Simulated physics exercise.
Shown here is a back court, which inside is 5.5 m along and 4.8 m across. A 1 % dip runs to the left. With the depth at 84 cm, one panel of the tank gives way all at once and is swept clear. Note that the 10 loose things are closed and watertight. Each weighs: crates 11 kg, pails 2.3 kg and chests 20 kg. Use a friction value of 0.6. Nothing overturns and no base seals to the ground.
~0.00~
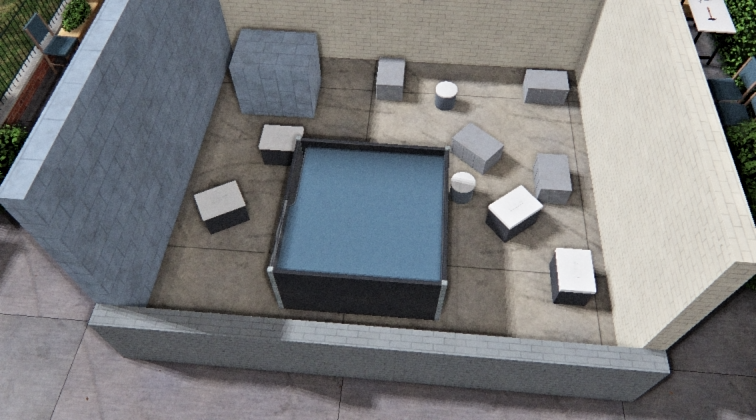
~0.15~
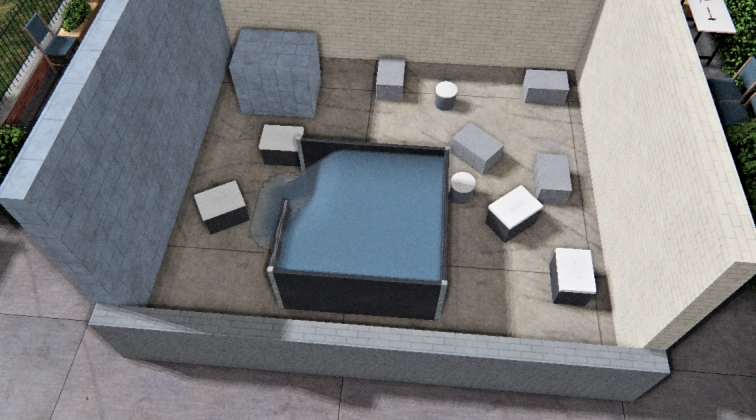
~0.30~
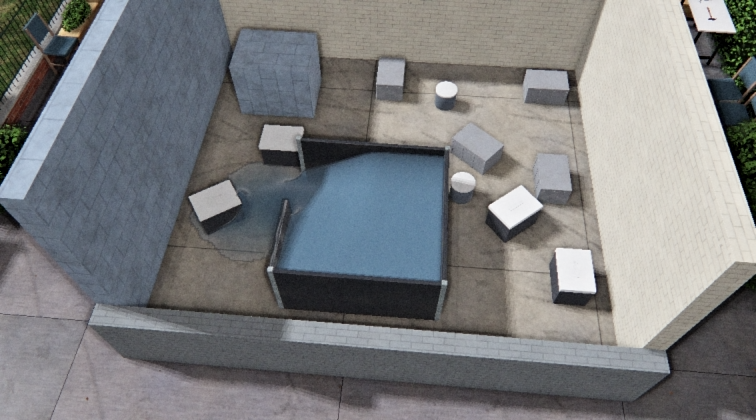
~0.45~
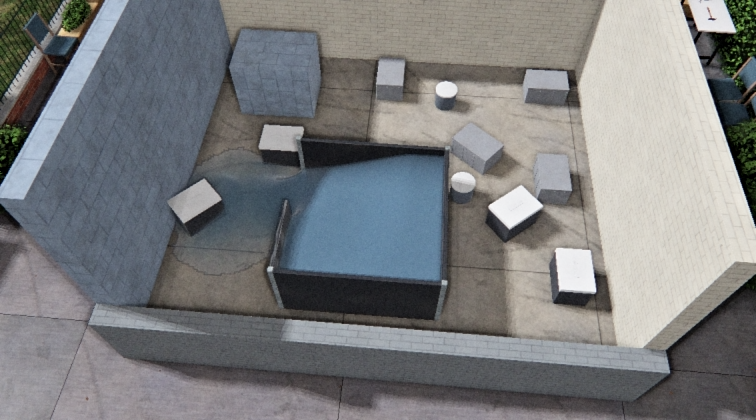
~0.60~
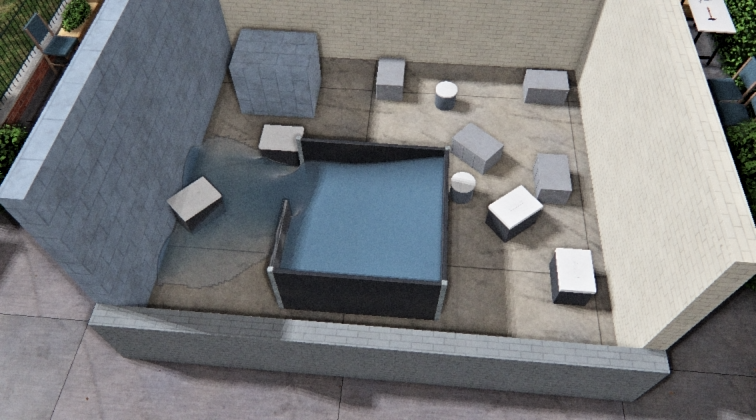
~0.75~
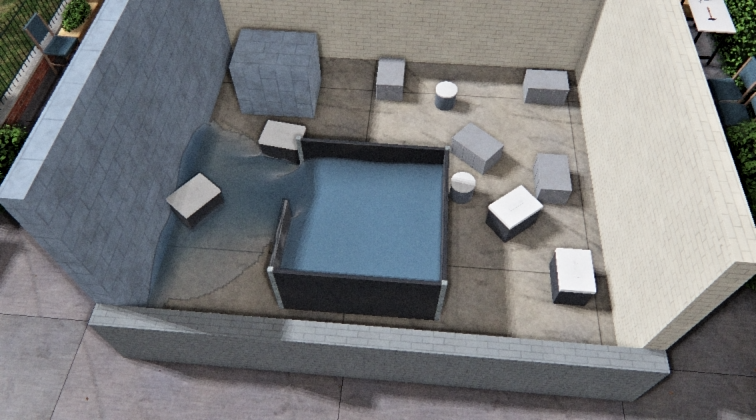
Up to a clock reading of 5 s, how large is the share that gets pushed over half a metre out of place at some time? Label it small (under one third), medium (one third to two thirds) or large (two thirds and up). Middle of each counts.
Medium.
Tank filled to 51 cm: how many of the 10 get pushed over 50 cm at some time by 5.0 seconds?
In that case the number is 3.
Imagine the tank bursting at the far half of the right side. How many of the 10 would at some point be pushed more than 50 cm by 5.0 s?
The answer then is 8.
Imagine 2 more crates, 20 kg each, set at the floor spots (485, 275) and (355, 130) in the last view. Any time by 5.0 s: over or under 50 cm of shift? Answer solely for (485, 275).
That one ends up within it.
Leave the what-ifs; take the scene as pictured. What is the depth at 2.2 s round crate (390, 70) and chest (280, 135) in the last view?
I'd put it at 1 cm and 6 cm respectively.
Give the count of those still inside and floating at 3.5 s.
Just then, the number is 1.
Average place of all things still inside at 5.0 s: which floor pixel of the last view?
The centre sits near (486, 193).
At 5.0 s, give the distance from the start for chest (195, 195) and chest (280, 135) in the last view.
The first is off by 40 cm, the second by 40 cm.
After 1.1 s 0 of 10 are over 50 cm from their spots; 1 afloat.
After 2.2 s 1 of 10 are over 50 cm from their spots; 1 afloat.
After 3.5 s 3 of 10 are over 50 cm from their spots; 1 afloat.
After 5.0 s 4 of 10 are over 50 cm from their spots, and 5 have been at some point; 6 afloat.
